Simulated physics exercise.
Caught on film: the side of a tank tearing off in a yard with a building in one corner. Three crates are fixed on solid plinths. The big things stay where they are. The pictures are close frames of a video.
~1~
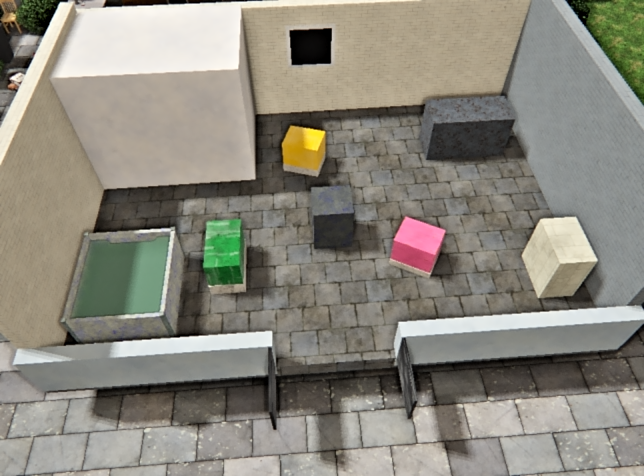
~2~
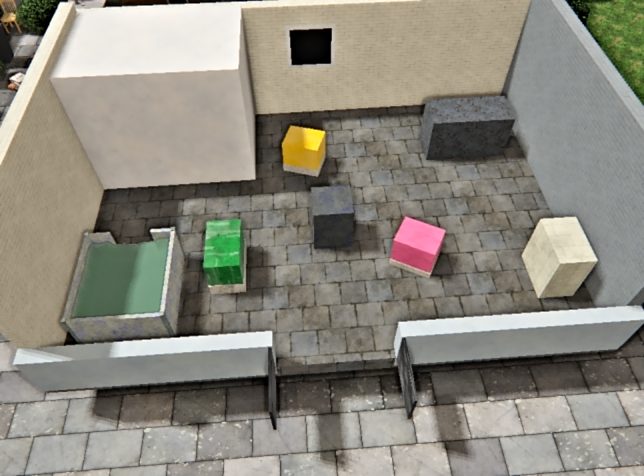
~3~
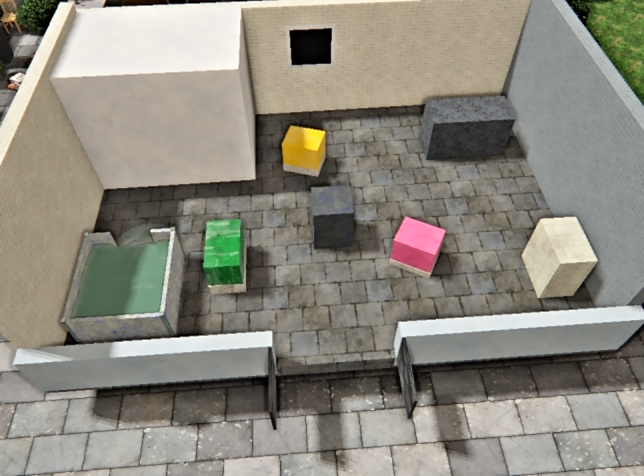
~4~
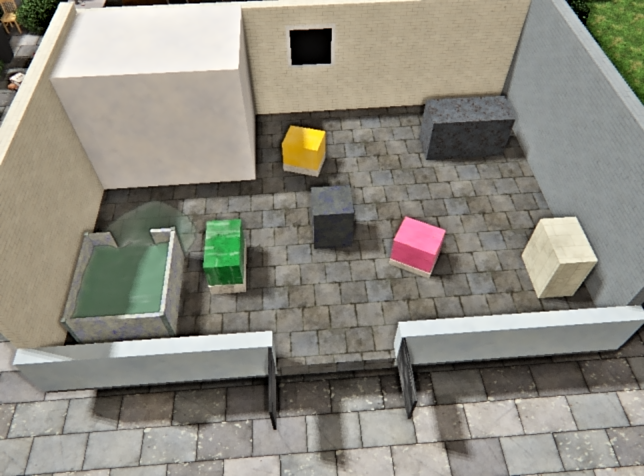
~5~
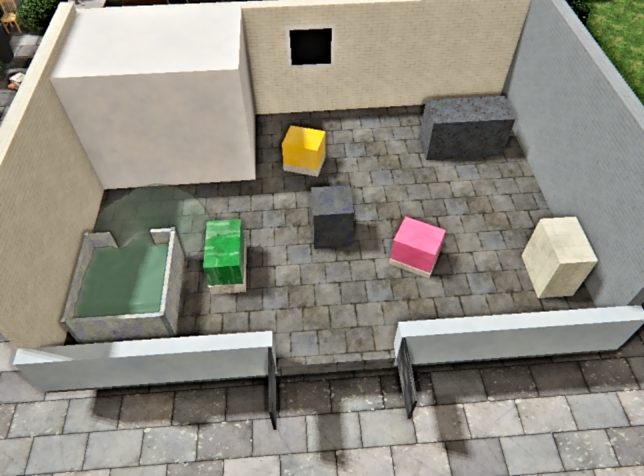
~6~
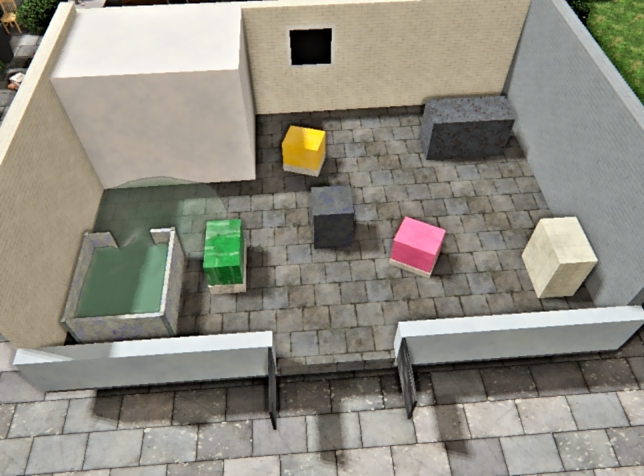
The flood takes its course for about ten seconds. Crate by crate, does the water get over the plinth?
One by one: The yellow crate keeps dry; the pink crate keeps dry; the green crate keeps dry.
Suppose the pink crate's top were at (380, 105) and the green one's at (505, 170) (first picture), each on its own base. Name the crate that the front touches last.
The pink-painted one.
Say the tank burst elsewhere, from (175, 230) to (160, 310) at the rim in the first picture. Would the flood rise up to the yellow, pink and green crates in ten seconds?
Then: Yellow stays dry; pink is soaked; green is wetted.
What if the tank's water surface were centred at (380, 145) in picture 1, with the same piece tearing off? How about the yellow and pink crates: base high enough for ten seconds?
Then: Yellow is spared; pink escapes it.
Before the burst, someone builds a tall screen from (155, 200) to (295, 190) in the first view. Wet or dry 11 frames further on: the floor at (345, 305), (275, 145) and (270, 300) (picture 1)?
In that order: Free of water, no water, clear.
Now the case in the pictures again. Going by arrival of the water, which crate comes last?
The pink-painted one.
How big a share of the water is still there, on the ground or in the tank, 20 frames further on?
About 100 per cent.
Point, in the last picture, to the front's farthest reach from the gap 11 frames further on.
Roughly at (360, 184).
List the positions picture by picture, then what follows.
The first picture shows still water in the open tank at (124, 275).
In the second picture, the front is at a hidden place, out from the gap on the open tank's far side.
In the third picture, water pours out on the open tank's far side and has run to (157, 226).
In the fourth picture, the front is at (158, 203), out from the gap on the open tank's far side.
In the fifth picture, the front is at (170, 185), out from the gap on the open tank's far side.
In the sixth picture, the front is at (108, 189), out from the gap on the open tank's far side.
A moment on, water covers 10 % of the floor; the yellow crate not reached, the pink crate not reached, the green crate water round its plinth.
Next, water covers 15 % of the floor; the yellow crate water round its plinth, the pink crate not reached, the green crate water round its plinth.
Then, water covers 35 % of the floor; the yellow crate water round its plinth, the pink crate water round its plinth, the green crate water round its plinth.
Later, water covers 65 % of the floor; the yellow crate water round its plinth, the pink crate water round its plinth, the green crate water round its plinth.
In the end, water covers 85 % of the floor; the yellow crate stayed above the water, the pink crate stayed above the water, the green crate stayed above the water.
